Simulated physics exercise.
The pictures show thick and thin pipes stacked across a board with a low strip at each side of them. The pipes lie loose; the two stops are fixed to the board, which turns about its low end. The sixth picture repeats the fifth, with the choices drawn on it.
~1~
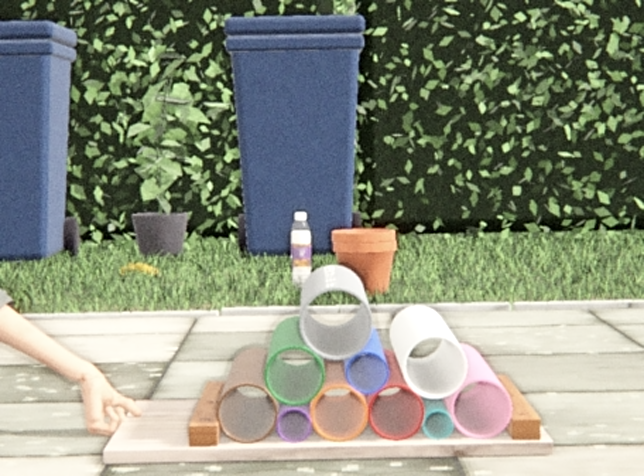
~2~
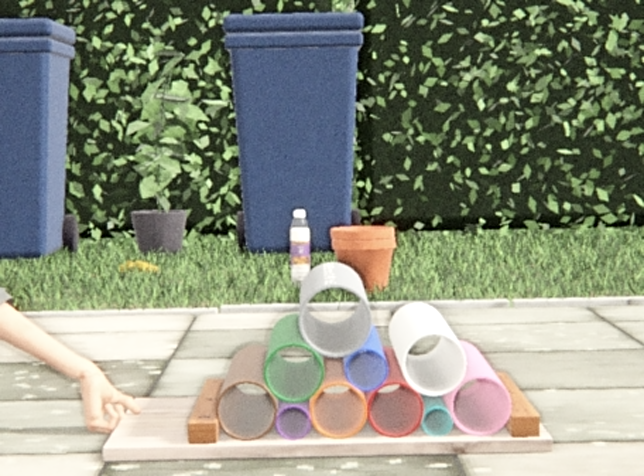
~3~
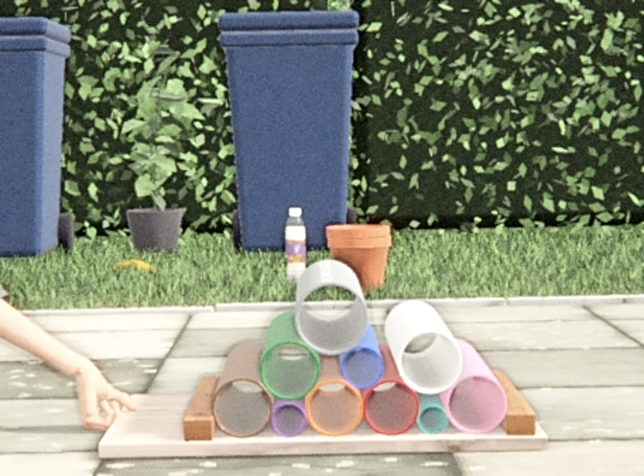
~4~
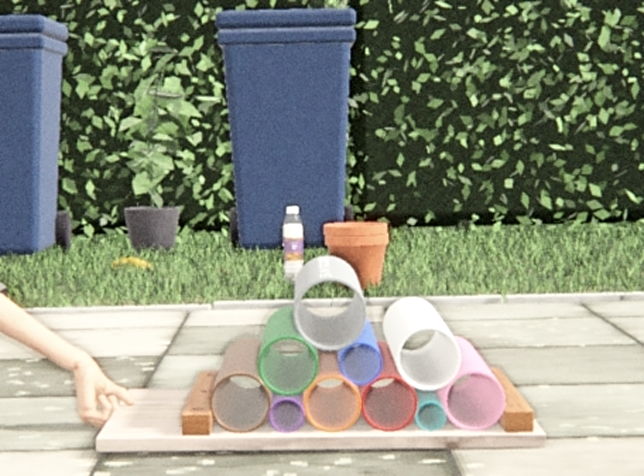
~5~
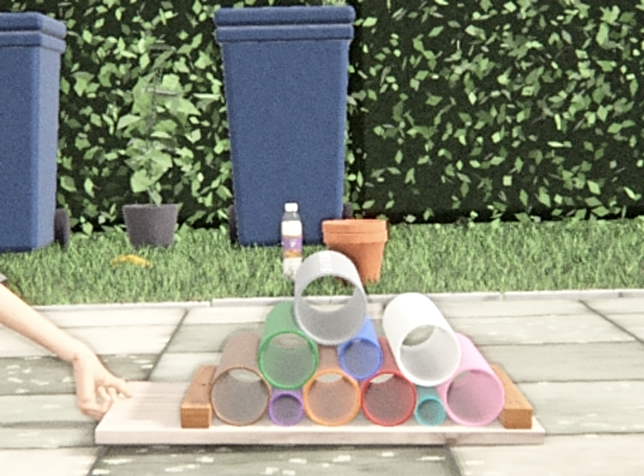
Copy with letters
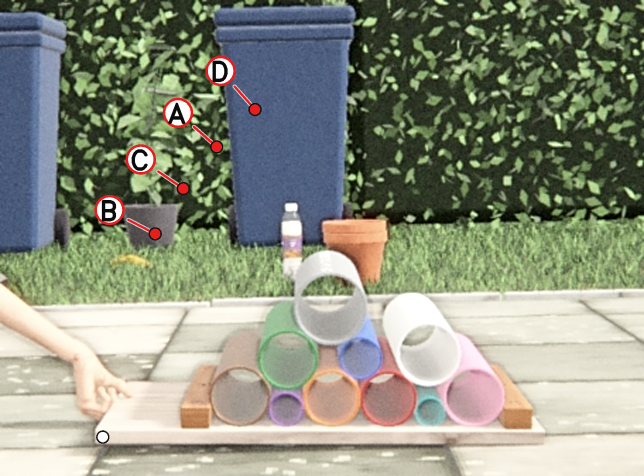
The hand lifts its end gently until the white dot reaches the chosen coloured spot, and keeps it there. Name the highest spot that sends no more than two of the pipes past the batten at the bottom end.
At most to A.
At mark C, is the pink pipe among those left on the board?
Yes.
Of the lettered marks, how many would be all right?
Three of the four.
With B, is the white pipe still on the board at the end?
Yes.
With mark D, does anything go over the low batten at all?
At D: Yes.
On the marked copy, A at (217, 147); B at (155, 234); C at (183, 188); D at (255, 110); the white dot at (103, 437).
Following A. Soon after the start, board at 22°.
Later, board at 42°.
In the end, board at 43°, two over the low batten (white, grey).
As for the rest, B none over the low batten; C one over the low batten (grey); D seven over the low batten.
